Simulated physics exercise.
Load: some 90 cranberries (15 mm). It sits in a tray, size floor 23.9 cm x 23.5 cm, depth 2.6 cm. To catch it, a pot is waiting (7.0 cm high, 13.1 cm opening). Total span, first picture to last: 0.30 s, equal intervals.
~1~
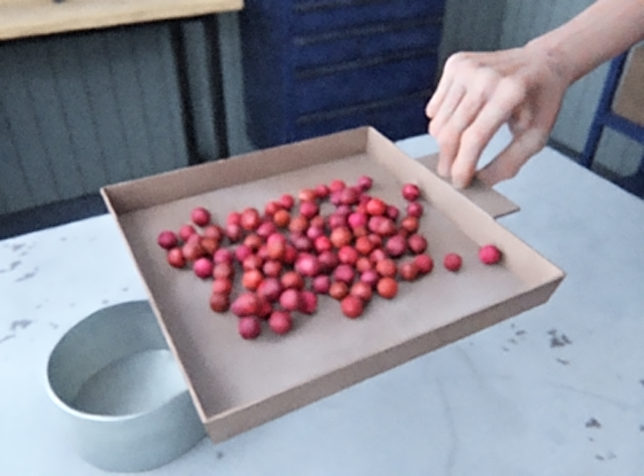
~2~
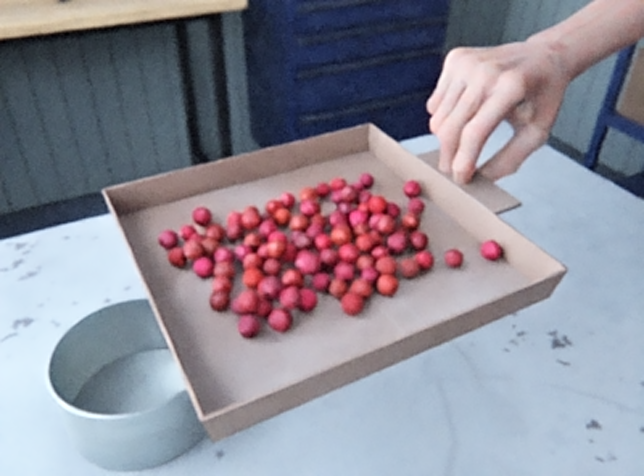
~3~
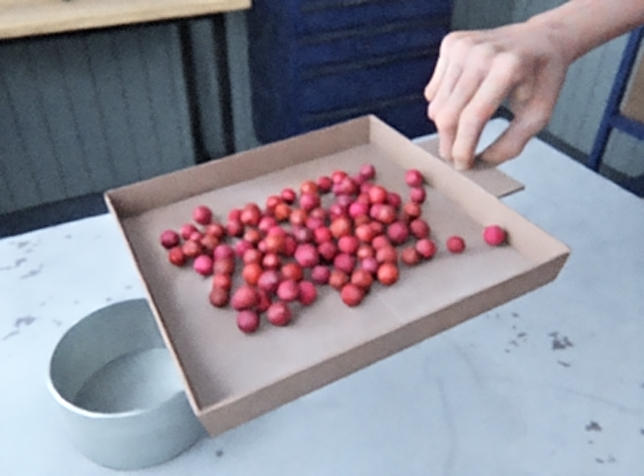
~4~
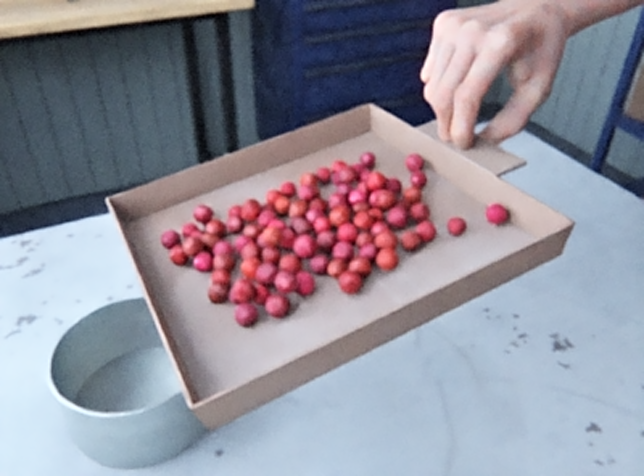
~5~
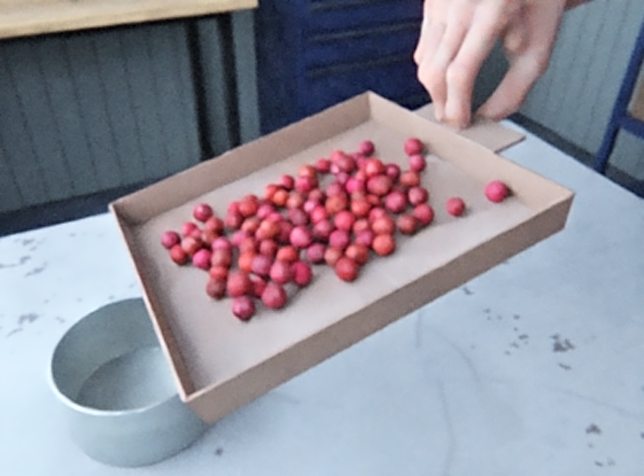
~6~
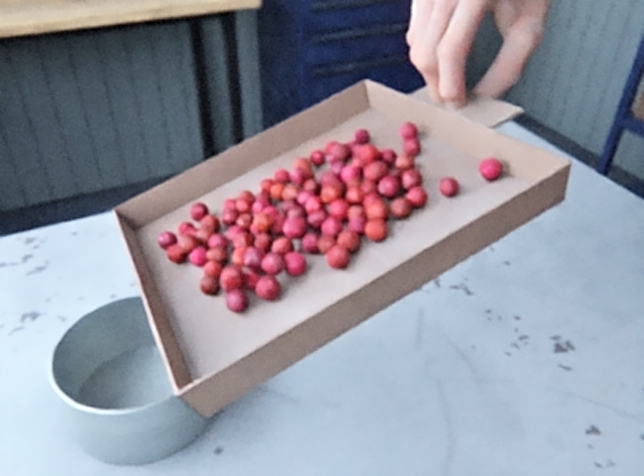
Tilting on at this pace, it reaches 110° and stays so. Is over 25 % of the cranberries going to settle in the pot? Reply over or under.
Over.
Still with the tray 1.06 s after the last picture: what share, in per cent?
Remaining on tray: Approx. 90 per cent.
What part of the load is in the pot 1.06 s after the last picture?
Some 5 per cent.
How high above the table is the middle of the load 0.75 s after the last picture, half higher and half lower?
The height comes out near 22 cm above the table.
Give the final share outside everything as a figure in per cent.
Around 25 per cent.
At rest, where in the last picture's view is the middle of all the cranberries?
I'd point to somewhere close to (133, 380).
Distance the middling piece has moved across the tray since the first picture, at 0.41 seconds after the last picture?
8 cm.
Then, 0.41 s after the last picture, tilt 51 degrees; tray 100 %; middle of all pieces on or above the table near (202, 209).
Then, 0.75 s after the last picture, tilt 78 degrees; pot 5 %, tray 95 %; middle of all pieces on or above the table near (181, 214).
Then, 1.06 s after the last picture, tilt 103 degrees; pot 5 %, tray 90 %, outside 5 %; middle of all pieces on or above the table near (159, 222).
Then, 1.36 s after the last picture, tilt 110 degrees; pot 75 %, outside 15 %, in the air 5 %; middle of all pieces on or above the table near (138, 363).
In the end, pot 75 %, outside 25 %.
